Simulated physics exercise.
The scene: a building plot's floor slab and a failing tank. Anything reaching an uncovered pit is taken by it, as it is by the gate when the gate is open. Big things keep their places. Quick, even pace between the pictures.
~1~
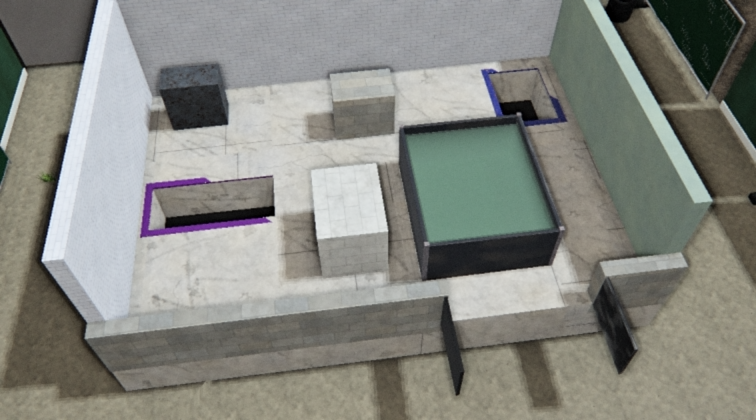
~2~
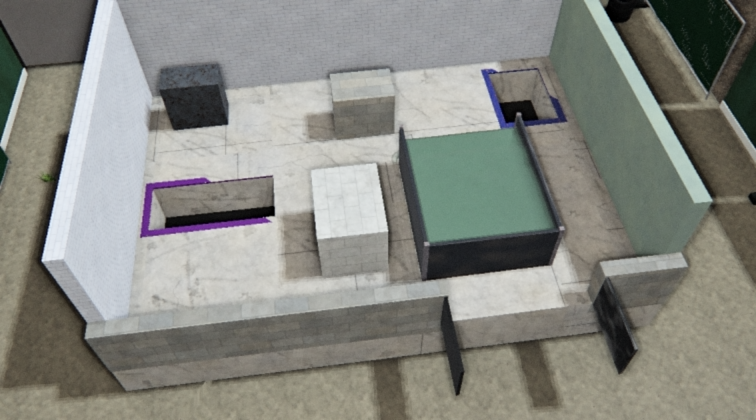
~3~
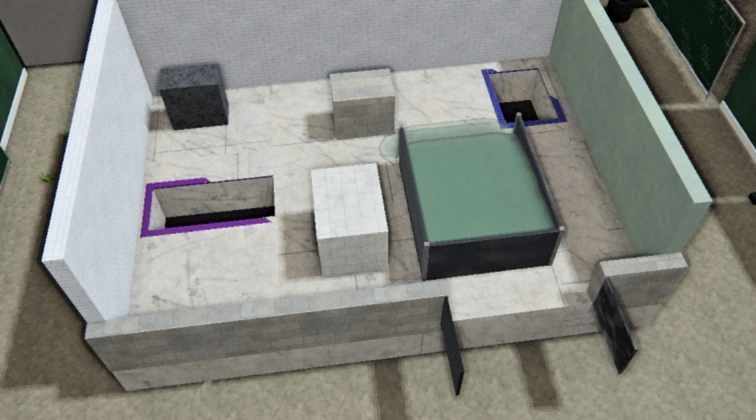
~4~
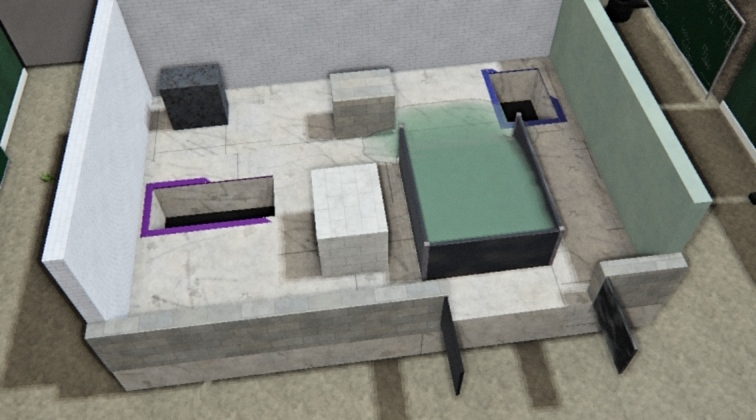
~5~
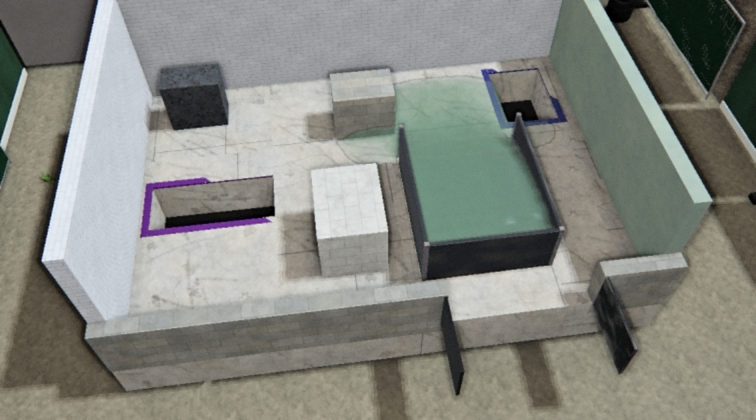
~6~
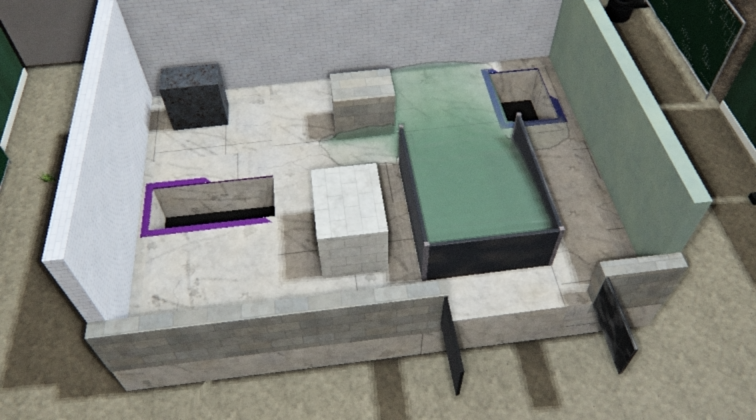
A dark-walled tank of green water stood on a walled floor slab with blocks and two outlined holes; its far side opened, and water poured out, spreading across the floor toward the back wall.
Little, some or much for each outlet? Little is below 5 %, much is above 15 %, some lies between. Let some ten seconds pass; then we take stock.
The gate gets little. The purple pit gets much. The blue pit gets much.
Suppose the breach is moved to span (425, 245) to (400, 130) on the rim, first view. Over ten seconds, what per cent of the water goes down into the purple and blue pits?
Purple about 50 %, blue about 4 %.
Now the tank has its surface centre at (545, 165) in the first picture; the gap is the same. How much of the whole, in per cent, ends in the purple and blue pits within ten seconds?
I'd say the purple pit takes 14 % while the blue pit takes 65 %.
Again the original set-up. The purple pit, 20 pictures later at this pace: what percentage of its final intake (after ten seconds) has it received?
My estimate is close to 15 per cent.
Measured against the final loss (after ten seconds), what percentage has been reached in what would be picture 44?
My reading is about 80 per cent.
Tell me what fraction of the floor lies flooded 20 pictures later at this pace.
It comes to 55 per cent.
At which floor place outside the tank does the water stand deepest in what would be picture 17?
I'd point to about (407, 77).
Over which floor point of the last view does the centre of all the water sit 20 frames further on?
That comes out near (393, 140).
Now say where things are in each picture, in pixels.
The first picture shows still water in the tank at (476, 178).
In the second picture, the front is at (395, 161), out from the gap on the tank's far side.
In the third picture, water pours out on the tank's far side and has run to (385, 144).
In the fourth picture, the front is at (367, 139), out from the gap on the tank's far side.
In the fifth picture, water pours out on the tank's far side and has run to a hidden place.
In the sixth picture, the front is at a hidden place, out from the gap on the tank's far side.
A moment on, water covers 30 % of the floor; the gate 0 %, the purple pit 0 %, the blue pit 5 %.
Next, water covers 45 % of the floor; the gate 0 %, the purple pit 1 %, the blue pit 14 %.
Then, water covers 55 % of the floor; the gate 0 %, the purple pit 5 %, the blue pit 28 %.
Later, water covers 60 % of the floor; the gate 0 %, the purple pit 17 %, the blue pit 41 %.
In the end, water covers 60 % of the floor; the gate 0 %, the purple pit 27 %, the blue pit 46 %.
